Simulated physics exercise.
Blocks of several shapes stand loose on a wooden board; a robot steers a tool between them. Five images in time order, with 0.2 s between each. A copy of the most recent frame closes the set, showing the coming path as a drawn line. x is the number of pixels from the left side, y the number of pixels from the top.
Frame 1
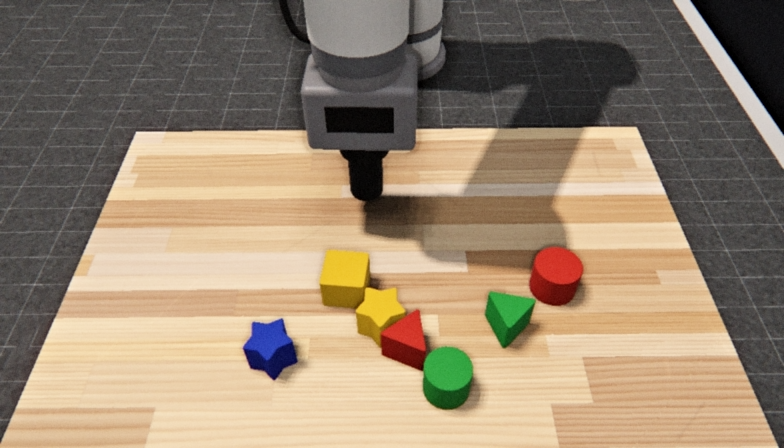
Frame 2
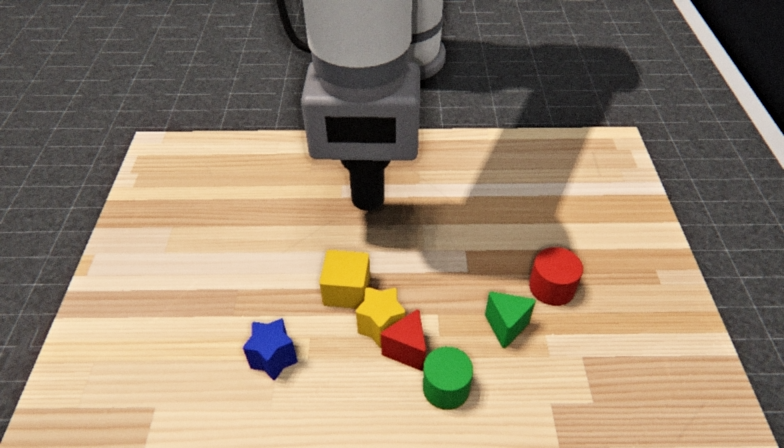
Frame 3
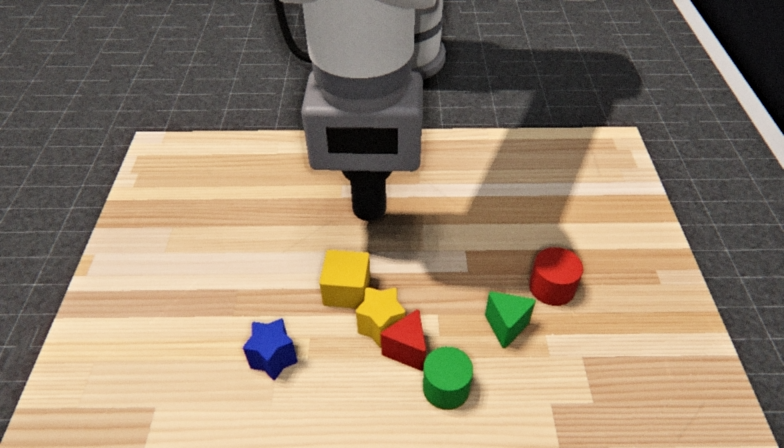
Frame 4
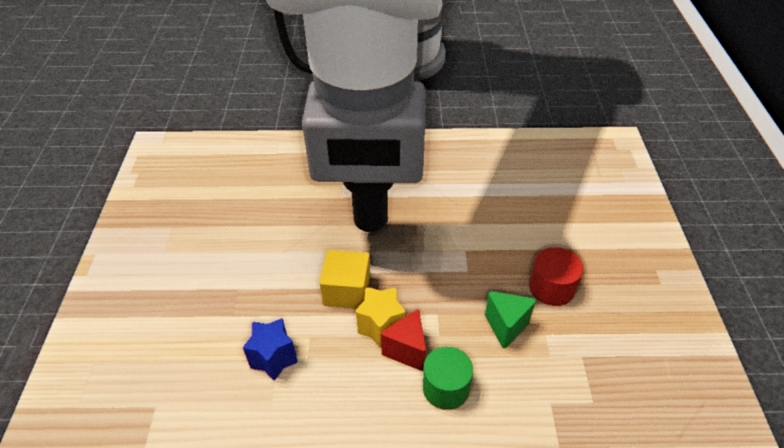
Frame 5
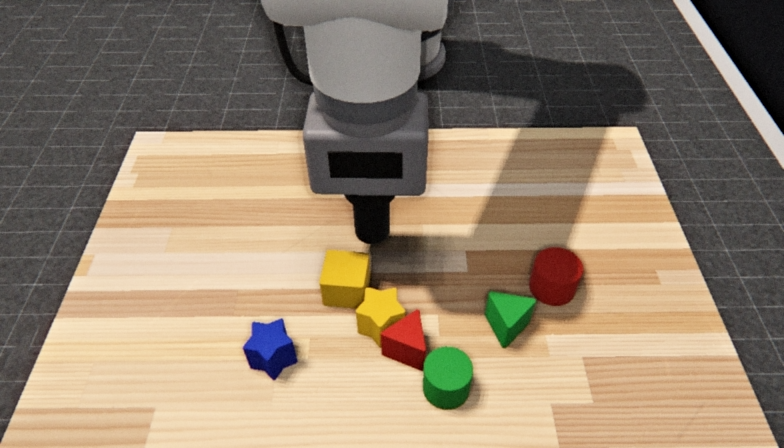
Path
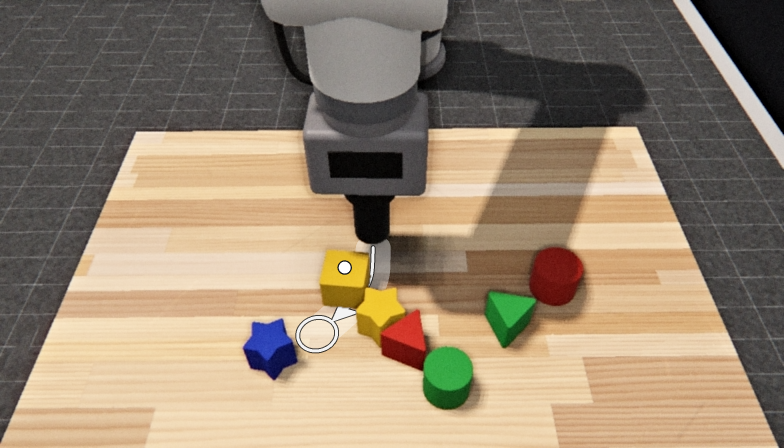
On a wooden board, a robot tool moves slowly toward the blocks, which stay still.
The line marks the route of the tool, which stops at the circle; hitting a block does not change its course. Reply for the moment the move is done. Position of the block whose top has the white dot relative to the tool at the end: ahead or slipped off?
I'd say it is still being pushed.
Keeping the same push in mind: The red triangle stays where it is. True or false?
True - the claim holds.
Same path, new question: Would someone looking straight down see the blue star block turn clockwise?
No, it doesn't check out.
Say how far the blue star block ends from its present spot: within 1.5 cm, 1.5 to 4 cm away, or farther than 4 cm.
It ends 1.5 to 4 cm away.
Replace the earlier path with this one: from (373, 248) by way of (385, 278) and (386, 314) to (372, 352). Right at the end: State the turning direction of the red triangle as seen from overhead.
Rotates counter-clockwise.
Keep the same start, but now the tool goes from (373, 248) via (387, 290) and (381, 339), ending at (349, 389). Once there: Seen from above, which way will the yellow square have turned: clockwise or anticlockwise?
Its spin: Clockwise.
Path on the board, from (373, 248) over (371, 279) and (348, 307) to (317, 334); the dot is on the yellow square.
What follows on the original path. One third of the way, tool (370, 264); yellow square (336, 280), turned 25° clockwise.
Two thirds of the way, tool (345, 294); yellow square (304, 302), turned 60° clockwise; yellow star block (376, 310), turned 25° anticlockwise.
At the end, tool (315, 320); blue star block (235, 356), turned 50° anticlockwise; yellow square (268, 320), turned 85° clockwise; yellow star block (373, 312), turned 40° anticlockwise; red triangle in place.
